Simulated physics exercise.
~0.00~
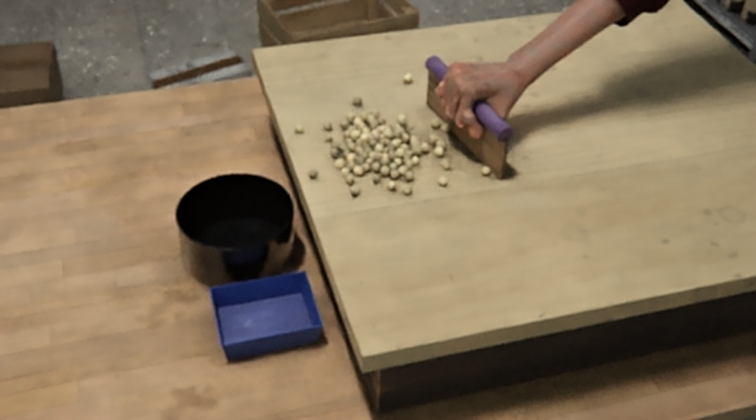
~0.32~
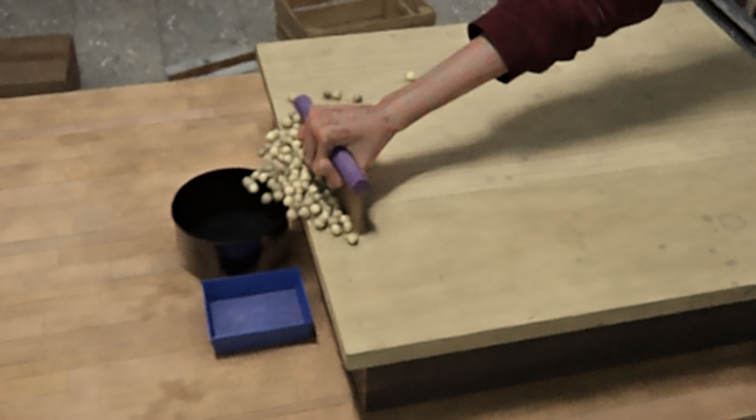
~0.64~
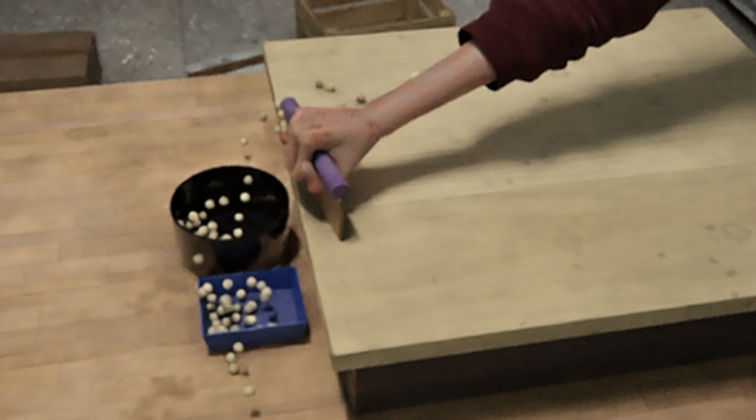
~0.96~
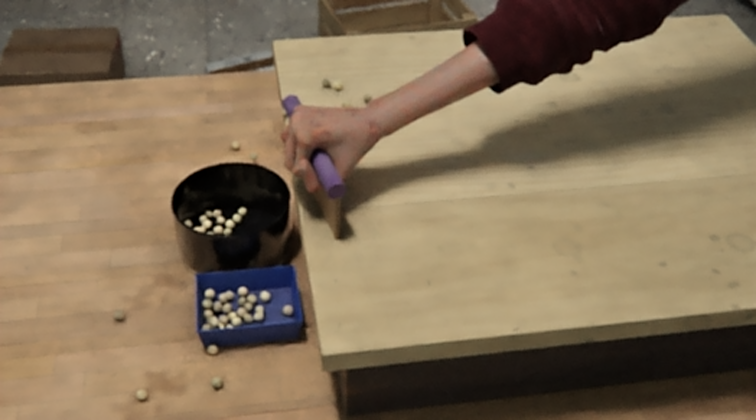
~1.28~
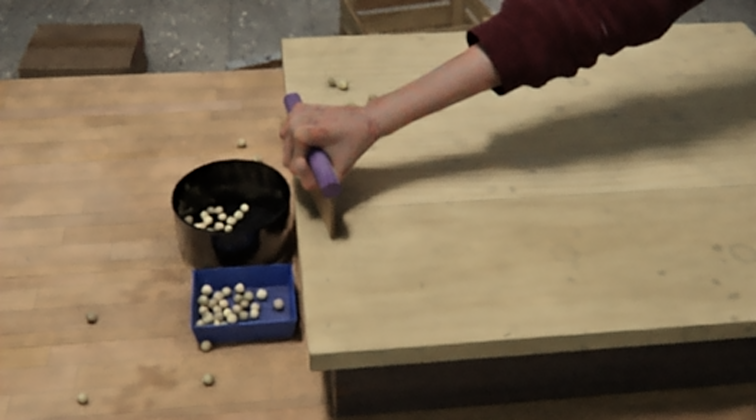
We see a hand push a purple-handled scraper leftward across a wooden board, sweeping a pile of small round nuts over the edge; many land in a black pot and a blue tray, while a few scatter on the table and others stay on the board.
